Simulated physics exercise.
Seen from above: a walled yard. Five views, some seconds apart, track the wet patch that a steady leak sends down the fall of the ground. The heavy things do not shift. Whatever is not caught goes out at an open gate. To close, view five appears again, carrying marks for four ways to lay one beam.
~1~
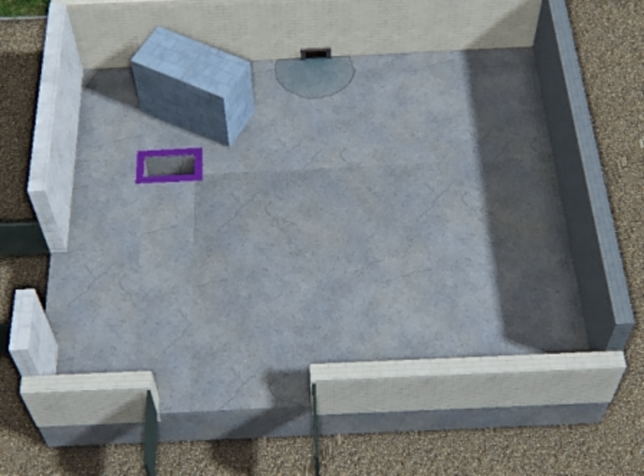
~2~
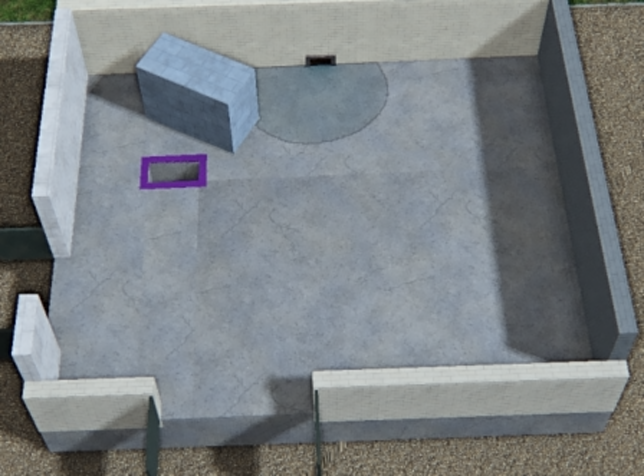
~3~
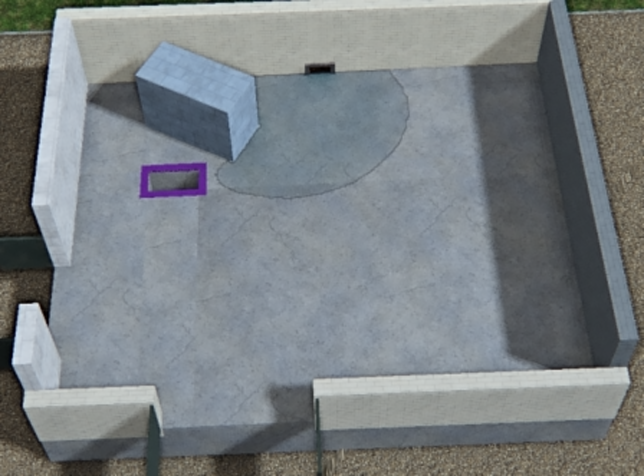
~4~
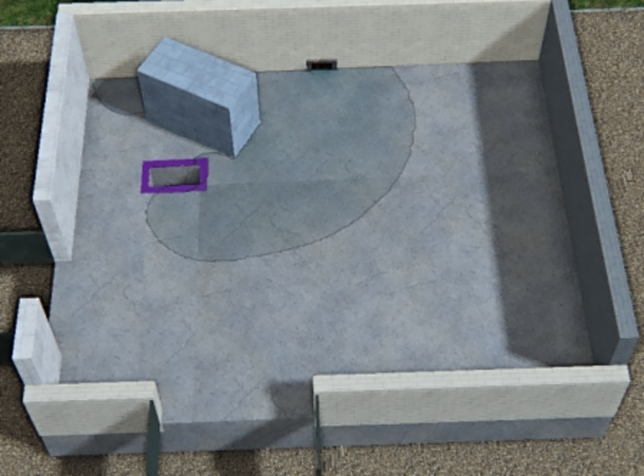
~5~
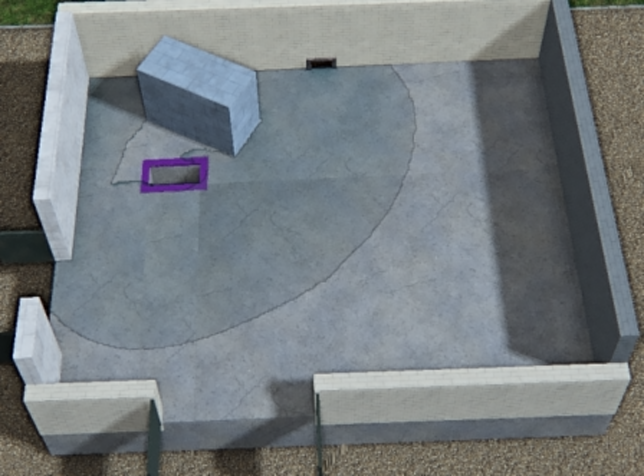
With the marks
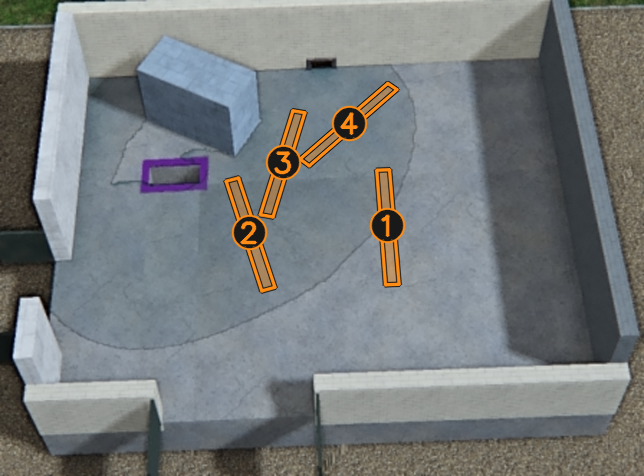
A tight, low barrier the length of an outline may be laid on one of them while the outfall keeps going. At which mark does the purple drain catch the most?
Choose 2.
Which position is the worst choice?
3.
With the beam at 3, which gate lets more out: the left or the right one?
The left gate.
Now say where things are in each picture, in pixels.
Outfall at (316, 53); purple drain at (170, 166); open gate at (235, 394); open gate at (62, 298); water covers 2 % of the ground and shows as far out as (338, 87); purple drain still dry.
Water covers 7 % of the ground and shows as far out as (277, 132); purple drain still dry.
Water covers 14 % of the ground and shows as far out as (255, 190); purple drain still dry.
Water covers 24 % of the ground and shows as far out as (196, 253); purple drain still dry.
Water covers 41 % of the ground and shows as far out as (94, 333); purple drain taking water.
On the marked copy, 1 from (392, 284) to (383, 169); 2 from (232, 179) to (268, 289); 3 from (266, 215) to (298, 111); 4 from (304, 162) to (392, 86).
If 1 is chosen, about 9 % of the stream runs into the purple drain, about 91 % out by the gates.
If 2 is chosen, about 20 % of the stream runs into the purple drain, about 80 % out by the gates.
If 3 is chosen, about 4 % of the stream runs into the purple drain, about 96 % out by the gates.
If 4 is chosen, about 11 % of the stream runs into the purple drain, about 89 % out by the gates.
